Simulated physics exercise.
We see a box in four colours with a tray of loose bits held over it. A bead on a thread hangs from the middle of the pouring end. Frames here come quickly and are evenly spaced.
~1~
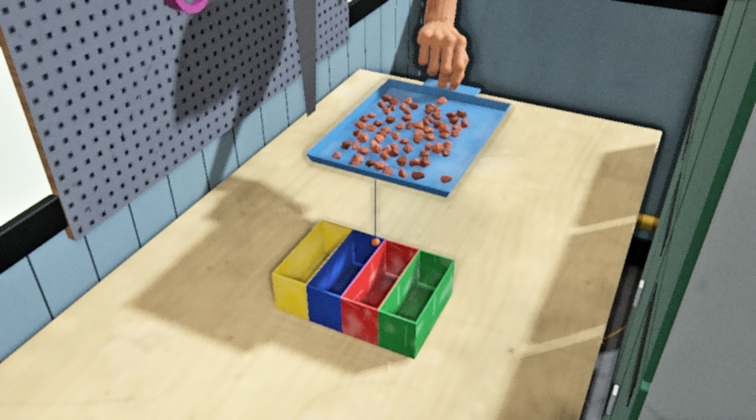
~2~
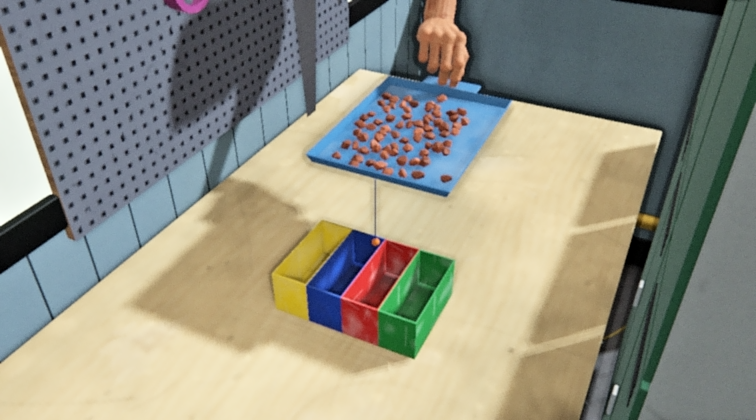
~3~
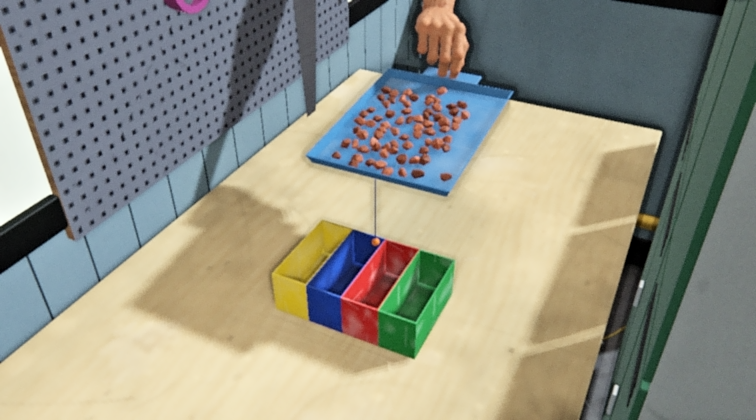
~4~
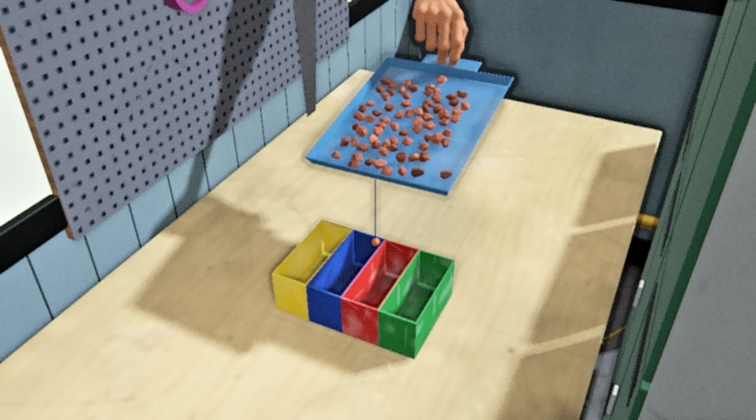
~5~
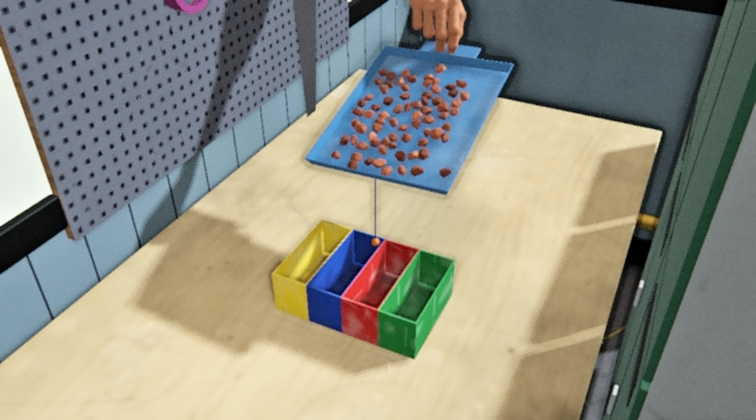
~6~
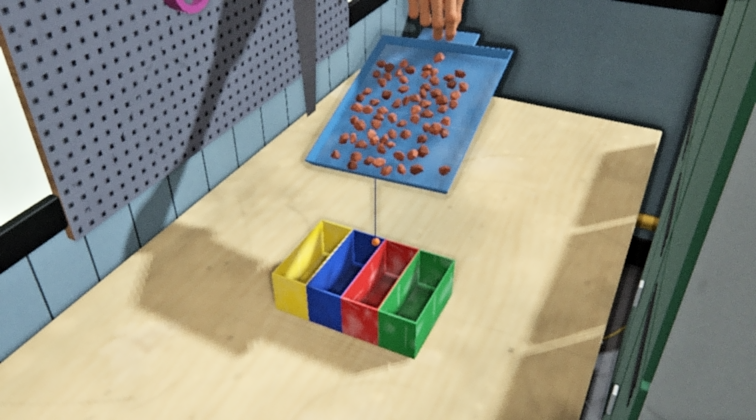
In this clip, a hand holds a blue tray of small reddish-brown pieces above a box with yellow, blue, red and green compartments, then raises the tray's far end, tilting it toward the box while the pieces shift little.
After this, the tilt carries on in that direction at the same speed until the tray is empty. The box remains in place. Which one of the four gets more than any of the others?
Most: Yellow.
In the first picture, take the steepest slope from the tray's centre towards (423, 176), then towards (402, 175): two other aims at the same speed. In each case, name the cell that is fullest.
Case 1 - green. Case 2 - that green cell.
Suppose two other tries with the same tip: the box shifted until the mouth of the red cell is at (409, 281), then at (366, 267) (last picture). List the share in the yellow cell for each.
You'd get near 30 per cent and afterwards near 30 per cent.
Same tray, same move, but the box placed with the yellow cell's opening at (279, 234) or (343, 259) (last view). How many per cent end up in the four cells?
90 %, 50 %.
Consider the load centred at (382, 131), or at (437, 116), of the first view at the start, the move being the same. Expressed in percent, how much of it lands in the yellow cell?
That would be 30 per cent, and then 30 per cent.
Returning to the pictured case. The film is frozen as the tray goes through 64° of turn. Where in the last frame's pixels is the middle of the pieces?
Mark it at roughly (346, 165) in the final frame.
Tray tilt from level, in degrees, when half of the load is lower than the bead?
80°, roughly.
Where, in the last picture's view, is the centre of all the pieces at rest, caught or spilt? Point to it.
Roughly pixel (322, 291).
Soon after the last picture, tray tipped steeply; most on the tray; about a quarter falling or outside the box.
A little later, tray tipped past a quarter turn; about a third in the yellow cell; about a quarter in the blue cell; about a quarter in the red cell; a stray few in the green cell; about a quarter falling or outside the box.
Later still, tray tipped past a quarter turn; about half in the yellow cell; about a quarter in the blue cell; about a quarter in the red cell; a small part in the green cell; a small part falling or outside the box.
At rest, tray tipped past a quarter turn; about half in the yellow cell; about a quarter in the blue cell; about a quarter in the red cell; a small part in the green cell; a small part outside the box.
